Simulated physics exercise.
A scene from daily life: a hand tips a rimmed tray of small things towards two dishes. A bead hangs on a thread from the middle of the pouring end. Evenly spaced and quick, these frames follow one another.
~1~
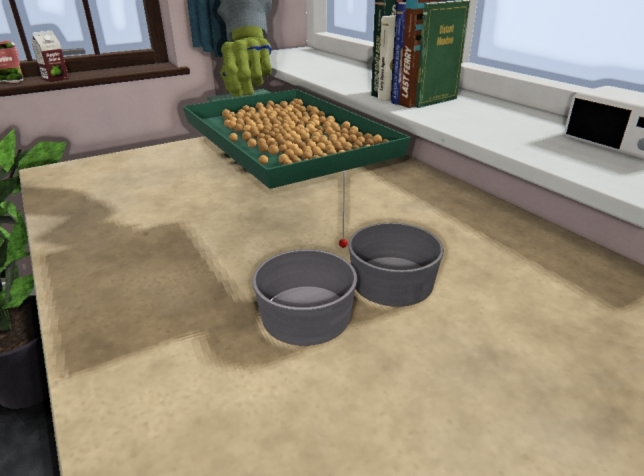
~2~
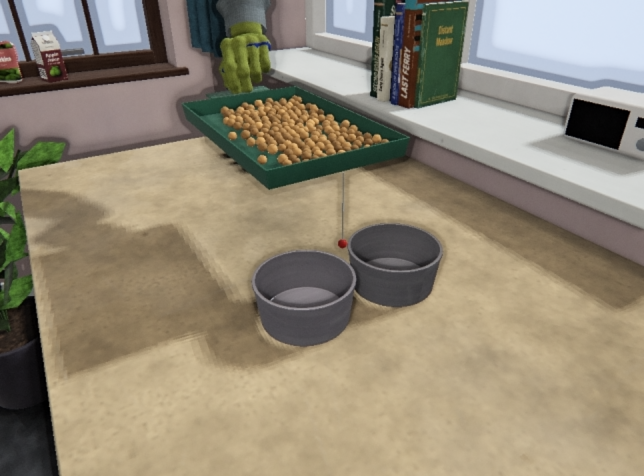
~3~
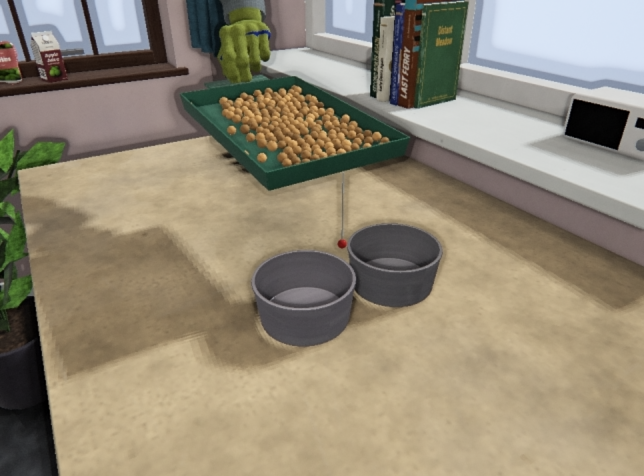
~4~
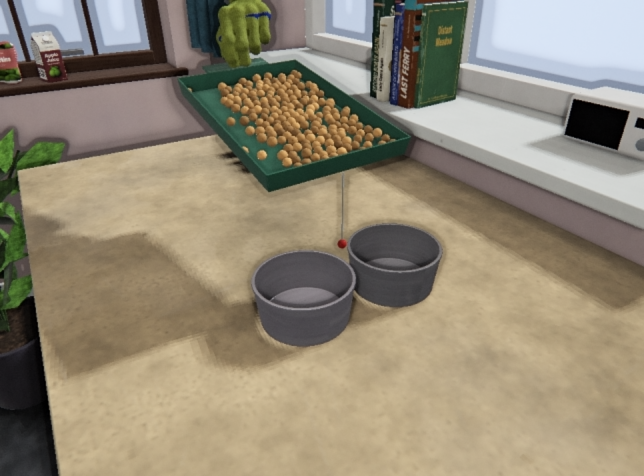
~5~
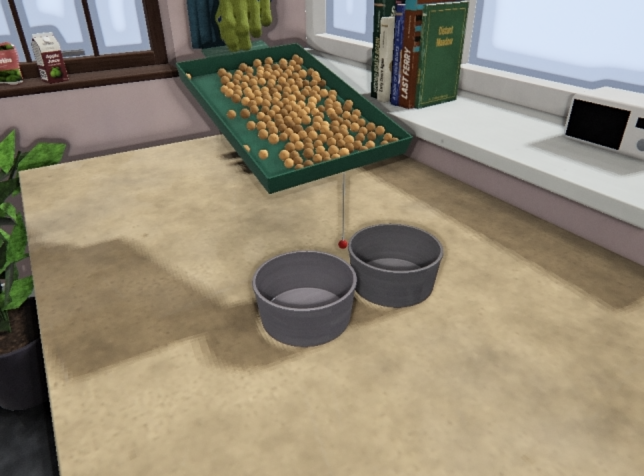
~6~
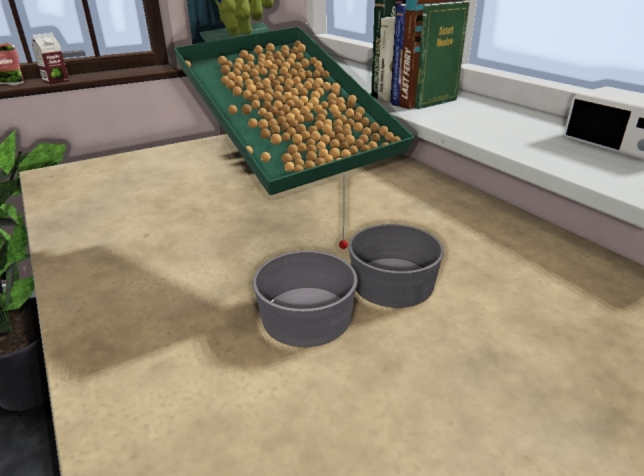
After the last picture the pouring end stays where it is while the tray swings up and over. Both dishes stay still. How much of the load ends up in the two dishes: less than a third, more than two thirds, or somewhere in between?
The catch is fair, a third to two thirds of the load.
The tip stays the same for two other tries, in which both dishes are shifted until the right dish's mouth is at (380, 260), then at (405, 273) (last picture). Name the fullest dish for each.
The one on the left side, and then the one on the left side.
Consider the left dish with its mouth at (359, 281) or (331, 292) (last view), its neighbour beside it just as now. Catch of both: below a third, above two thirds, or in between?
The earlier try, in the middle band; the later try, beyond two thirds.
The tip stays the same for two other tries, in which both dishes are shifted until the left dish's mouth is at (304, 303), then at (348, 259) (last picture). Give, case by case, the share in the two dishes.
You'd get 90 in a hundred the first time and 10 in a hundred the second.
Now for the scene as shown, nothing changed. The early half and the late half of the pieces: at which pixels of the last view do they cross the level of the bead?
First close to (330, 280), next close to (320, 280).
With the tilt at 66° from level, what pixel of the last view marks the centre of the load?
Mark it at roughly (317, 140) in the final frame.
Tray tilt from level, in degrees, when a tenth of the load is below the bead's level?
80° or so.
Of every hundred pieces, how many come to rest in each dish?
About 50 % ends in the left dish and about 0 % in the right dish.
Soon after the last picture, tray tipped steeply; nearly all on the tray; a stray few outside both; a small part in the air.
A little later, tray tipped past a quarter turn; a small part on the tray; about a third in the left dish; a stray few in the right dish; about a third outside both; about a quarter in the air.
Later still, tray tipped past a quarter turn; about half in the left dish; a stray few in the right dish; about half outside both.
By the end, tray tipped past a quarter turn; about half in the left dish; a stray few in the right dish; about half outside both.
